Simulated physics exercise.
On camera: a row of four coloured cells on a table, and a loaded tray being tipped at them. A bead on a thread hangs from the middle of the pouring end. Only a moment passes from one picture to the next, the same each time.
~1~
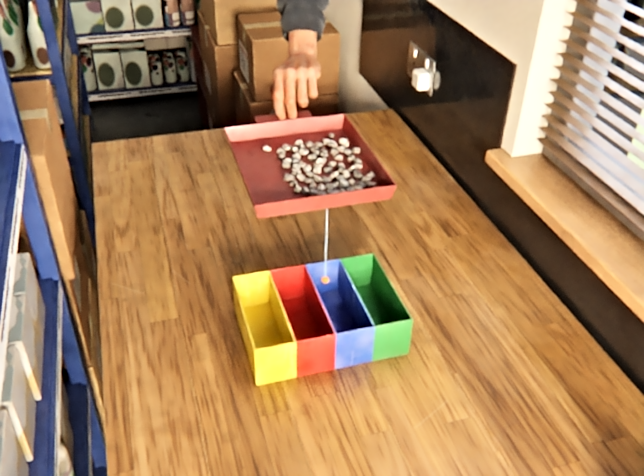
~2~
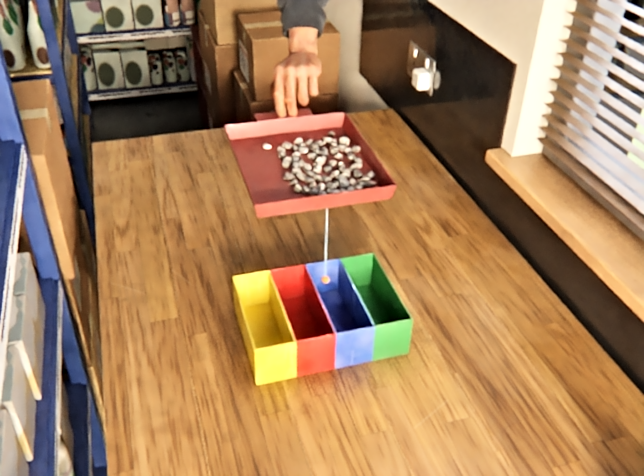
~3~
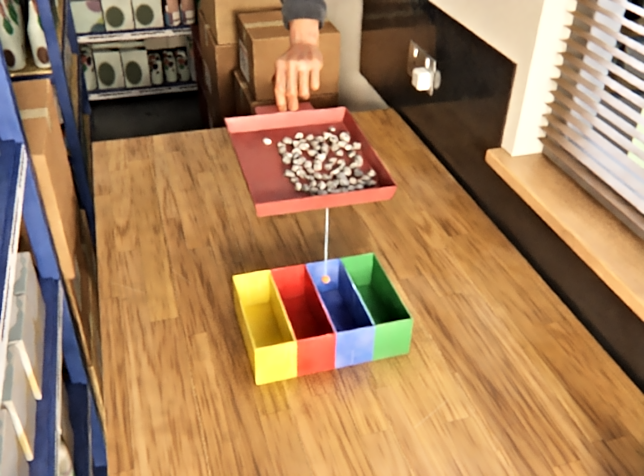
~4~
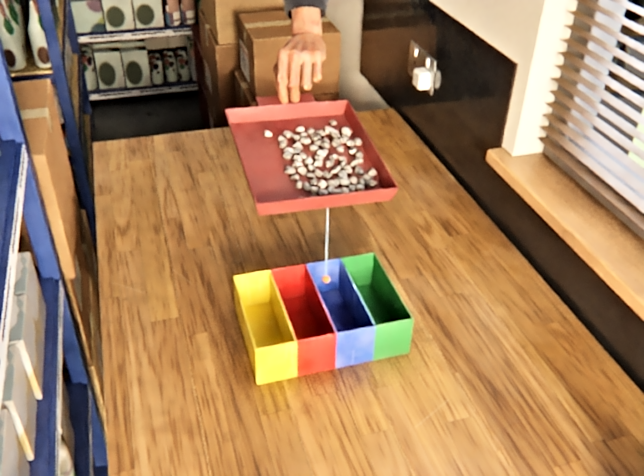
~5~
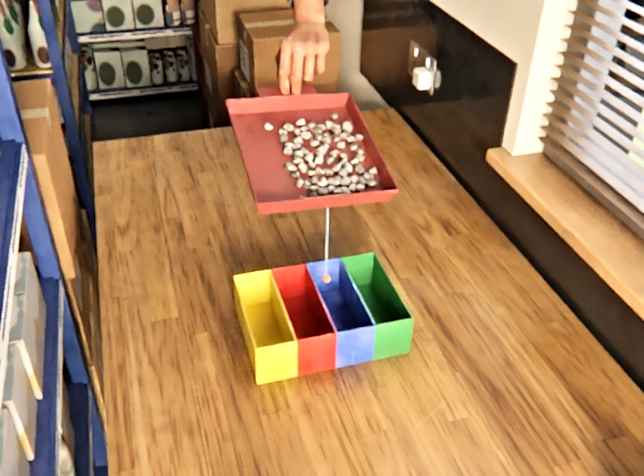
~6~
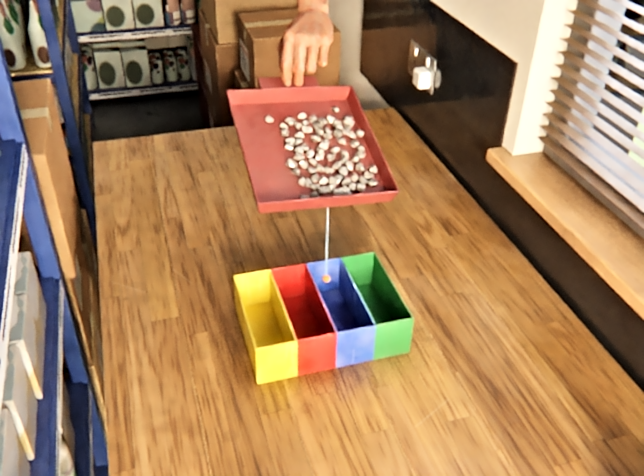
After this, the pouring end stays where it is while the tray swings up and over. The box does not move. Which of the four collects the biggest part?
It favours the green compartment.
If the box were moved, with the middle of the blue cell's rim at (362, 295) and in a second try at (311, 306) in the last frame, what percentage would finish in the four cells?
Roughly 100 per cent, and 40 per cent.
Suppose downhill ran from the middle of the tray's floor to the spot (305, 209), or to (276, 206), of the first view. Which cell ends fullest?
First red, then that yellow cell.
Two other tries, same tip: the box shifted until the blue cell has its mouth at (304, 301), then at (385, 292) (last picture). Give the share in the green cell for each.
First some 20, then 10 per cent.
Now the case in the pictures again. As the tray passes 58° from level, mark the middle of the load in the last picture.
Near (353, 175).
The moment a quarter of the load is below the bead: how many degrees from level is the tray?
At some 95 degrees.
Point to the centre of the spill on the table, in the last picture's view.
Roughly at (464, 375).
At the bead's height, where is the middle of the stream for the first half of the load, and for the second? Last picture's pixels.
At about (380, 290), then at (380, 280).
Shortly afterwards, tray tipped steeply; the whole lot on the tray.
Next, tray tipped right over; near half on the tray; a little in the blue cell; a little in the green cell; near a quarter falling or outside the box.
Some moments later, tray tipped past a quarter turn; near half in the green cell; near a quarter in the blue cell; only a few in the red cell; near a quarter falling or outside the box.
In the end, tray tipped past a quarter turn; near half in the green cell; near a quarter in the blue cell; only a few in the red cell; none at all in the yellow cell; near a quarter outside the box.
